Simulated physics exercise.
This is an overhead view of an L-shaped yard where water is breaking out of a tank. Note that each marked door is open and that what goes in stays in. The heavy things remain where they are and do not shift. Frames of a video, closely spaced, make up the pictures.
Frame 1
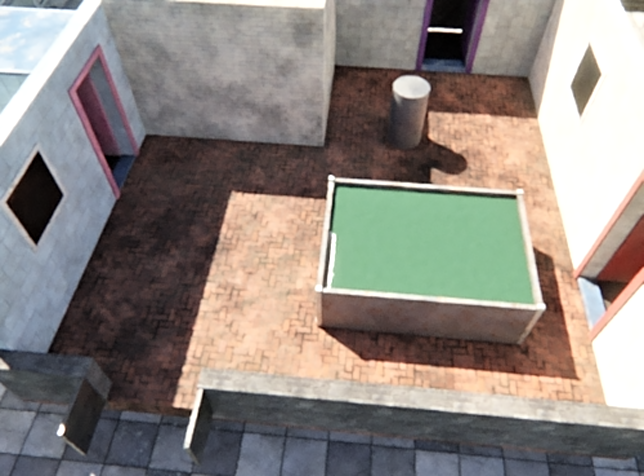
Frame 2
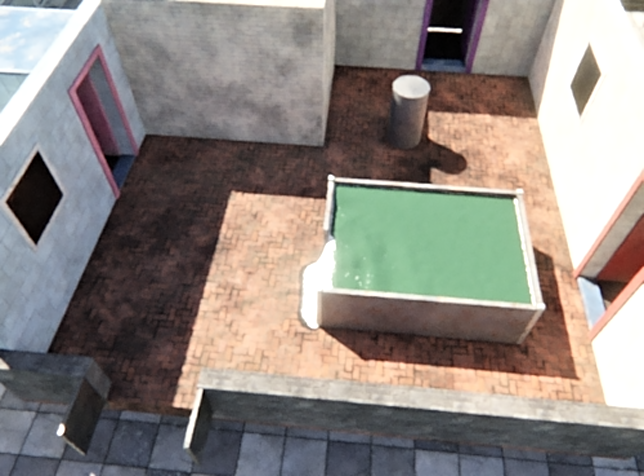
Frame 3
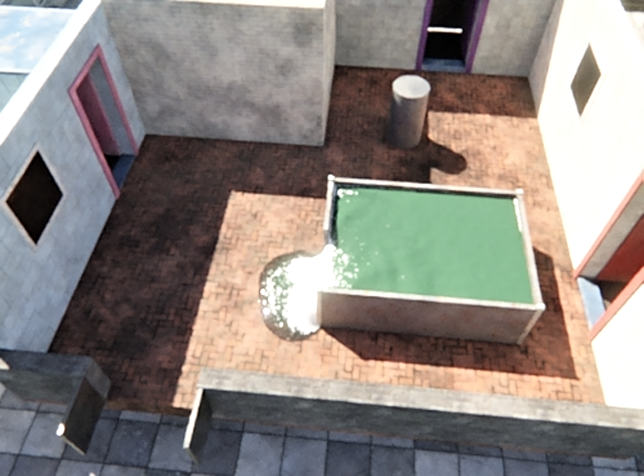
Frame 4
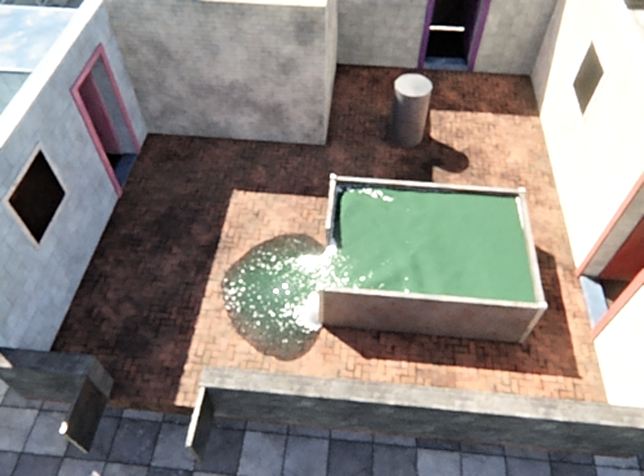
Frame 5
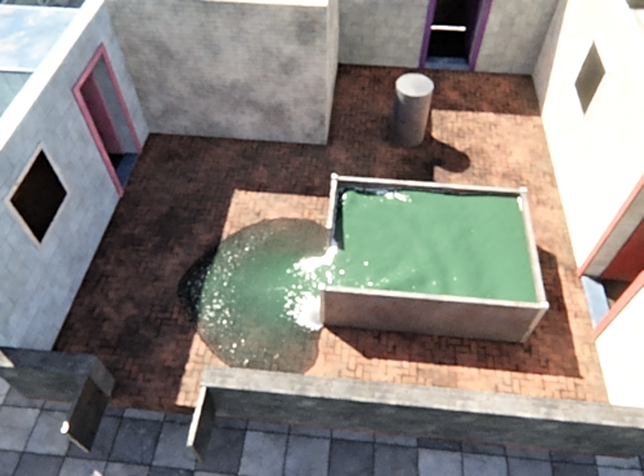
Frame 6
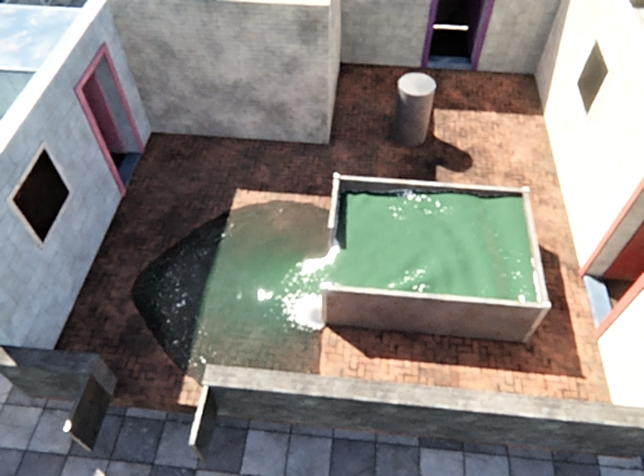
To begin with, green water lies still in an open rectangular tank in a walled, brick-paved yard. Water then pours from a gap in the tank's left side, foaming white onto the bricks. The rounded sheet spreads leftward into the shade and along the low front wall, while the tank's surface ripples and lowers slightly.
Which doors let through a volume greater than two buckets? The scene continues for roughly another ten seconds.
Checking each one: The pink door lets through more; the purple door lets through less or just two; the red door lets through less or just two.
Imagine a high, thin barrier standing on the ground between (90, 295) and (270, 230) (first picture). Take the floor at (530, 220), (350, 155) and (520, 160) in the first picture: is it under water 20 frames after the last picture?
First spared, then soaked, then spared.
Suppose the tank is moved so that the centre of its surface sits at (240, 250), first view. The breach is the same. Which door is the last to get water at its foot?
The purple-painted one comes last.
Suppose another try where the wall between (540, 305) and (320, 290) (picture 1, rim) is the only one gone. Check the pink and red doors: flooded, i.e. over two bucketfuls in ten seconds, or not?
Door by door, pink exceeds it and red exceeds it.
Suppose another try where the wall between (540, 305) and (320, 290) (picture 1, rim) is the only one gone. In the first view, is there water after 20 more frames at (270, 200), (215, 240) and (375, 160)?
The first spot is spared, the second swamped, the third spared.
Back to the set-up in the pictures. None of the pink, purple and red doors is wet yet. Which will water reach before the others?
I'd say the pink-painted one.
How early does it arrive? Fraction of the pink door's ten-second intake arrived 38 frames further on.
Close to 55 %.
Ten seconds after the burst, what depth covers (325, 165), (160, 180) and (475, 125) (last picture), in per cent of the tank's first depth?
About 6 per cent, then 12 per cent, then 2 per cent.
A moment on, water covers 30 % of the floor; the pink door not reached, the purple door not reached, the red door not reached.
Next, water covers 35 % of the floor; the pink door under two buckets in, the purple door not reached, the red door not reached.
Then, water covers 35 % of the floor; the pink door over two buckets in, the purple door not reached, the red door not reached.
Later, water covers 60 % of the floor; the pink door far over two buckets in, the purple door not reached, the red door not reached.
In the end, water covers 80 % of the floor; the pink door far over two buckets in, the purple door not reached, the red door wet at the sill, nothing in.
